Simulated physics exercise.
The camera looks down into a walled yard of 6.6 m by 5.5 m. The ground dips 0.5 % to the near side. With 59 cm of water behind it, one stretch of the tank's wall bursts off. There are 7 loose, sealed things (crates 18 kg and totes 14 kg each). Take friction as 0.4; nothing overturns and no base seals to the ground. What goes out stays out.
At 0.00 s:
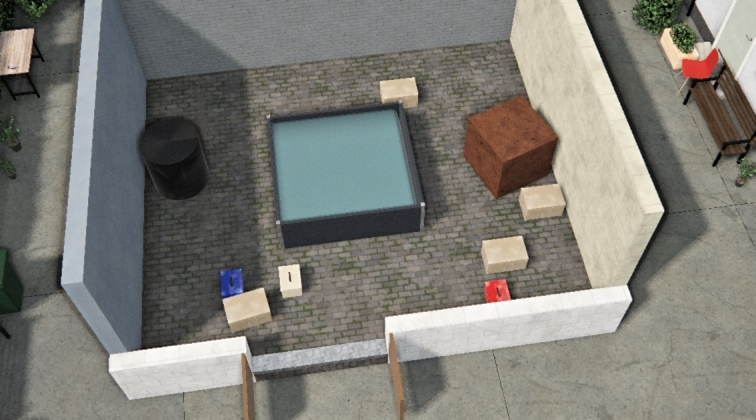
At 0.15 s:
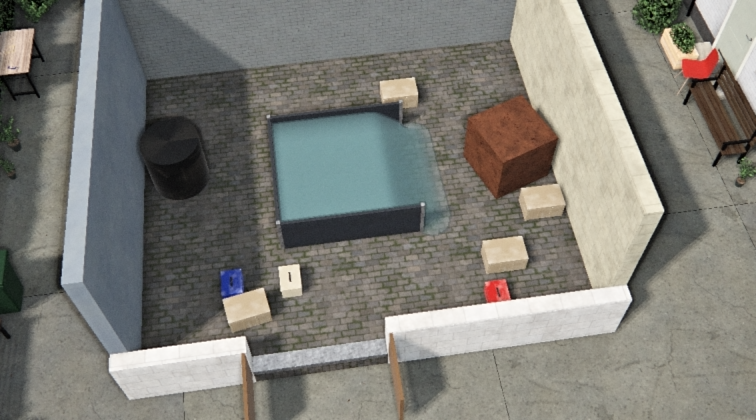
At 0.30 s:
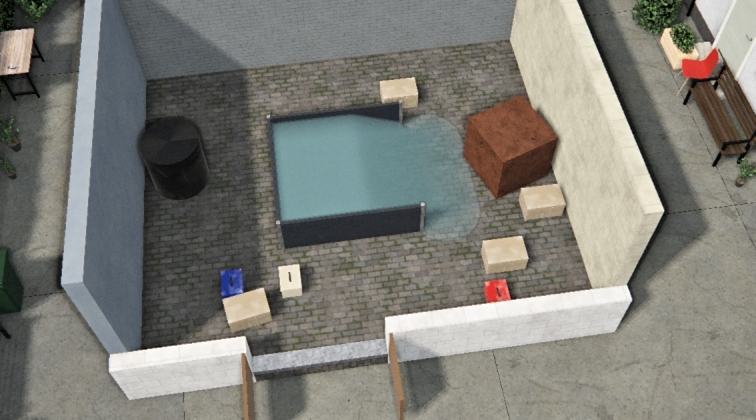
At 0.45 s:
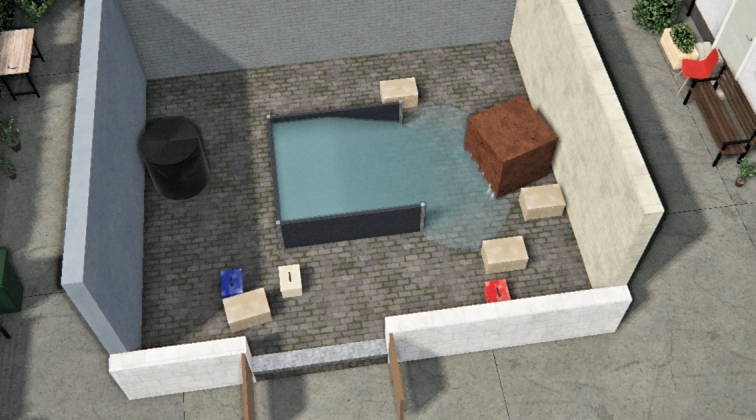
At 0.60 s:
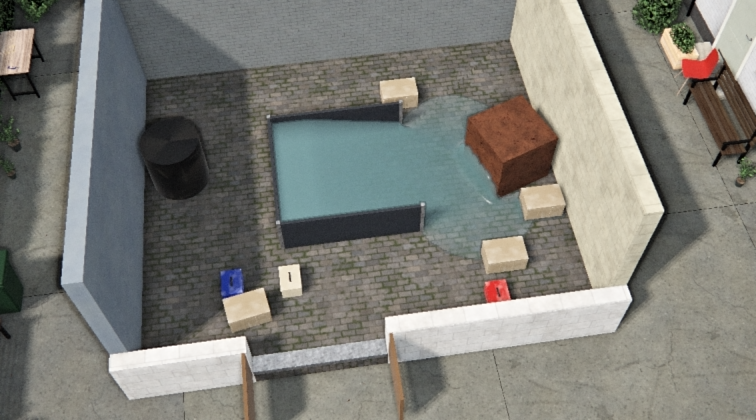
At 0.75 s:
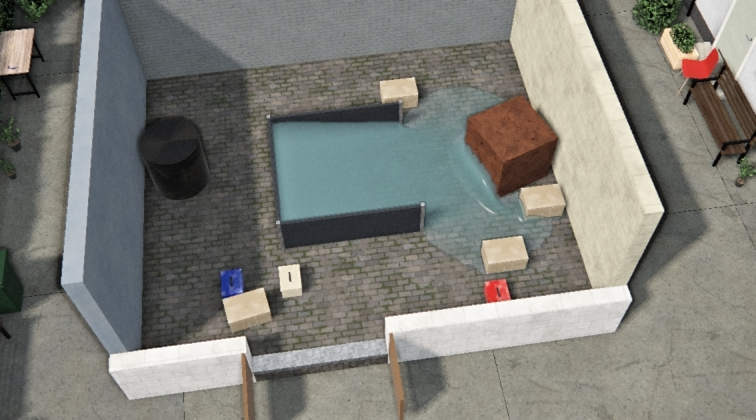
Water pouring from the open right side of a square tank, spreading across the paving around a rust-brown block and pale crates.
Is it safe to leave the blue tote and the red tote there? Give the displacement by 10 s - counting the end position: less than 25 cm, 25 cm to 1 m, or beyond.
The blue tote holds its place, the red tote travels far.
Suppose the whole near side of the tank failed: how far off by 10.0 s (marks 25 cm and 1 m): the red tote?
Then the red tote gets carried off.
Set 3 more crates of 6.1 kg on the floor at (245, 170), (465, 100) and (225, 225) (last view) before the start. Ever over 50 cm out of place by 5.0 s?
In turn: Less, more, less.
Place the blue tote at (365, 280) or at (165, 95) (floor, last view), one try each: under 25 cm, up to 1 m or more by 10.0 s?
In turn: It gets carried off; it holds its place.
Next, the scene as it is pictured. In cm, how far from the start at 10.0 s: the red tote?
Roughly 300 cm.
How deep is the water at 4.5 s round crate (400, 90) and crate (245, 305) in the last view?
About 5 and 4 cm.
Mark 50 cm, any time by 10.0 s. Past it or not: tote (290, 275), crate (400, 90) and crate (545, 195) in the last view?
In that order: Less, more, past it.
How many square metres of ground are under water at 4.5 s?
Roughly 29 m2.
After 2.0 s the blue tote is near (232, 282), 0.0 m from its start, aground; the red tote is near (494, 302), 0.2 m from its start, aground; 0 of 7 are out; 1 afloat.
After 4.5 s the blue tote is near (232, 282), 0.0 m from its start, aground; the red tote is near (334, 274), 2.4 m from its start, aground; 0 of 7 are out; 2 afloat.
After 7.0 s the blue tote is near (232, 282), 0.0 m from its start, aground; the red tote is near (293, 262), 3.0 m from its start, aground; 0 of 7 are out; 2 afloat.
After 10.0 s the blue tote is near (232, 282), 0.0 m from its start, aground; the red tote is near (290, 259), 3.1 m from its start, aground; 0 of 7 are out; 0 afloat.
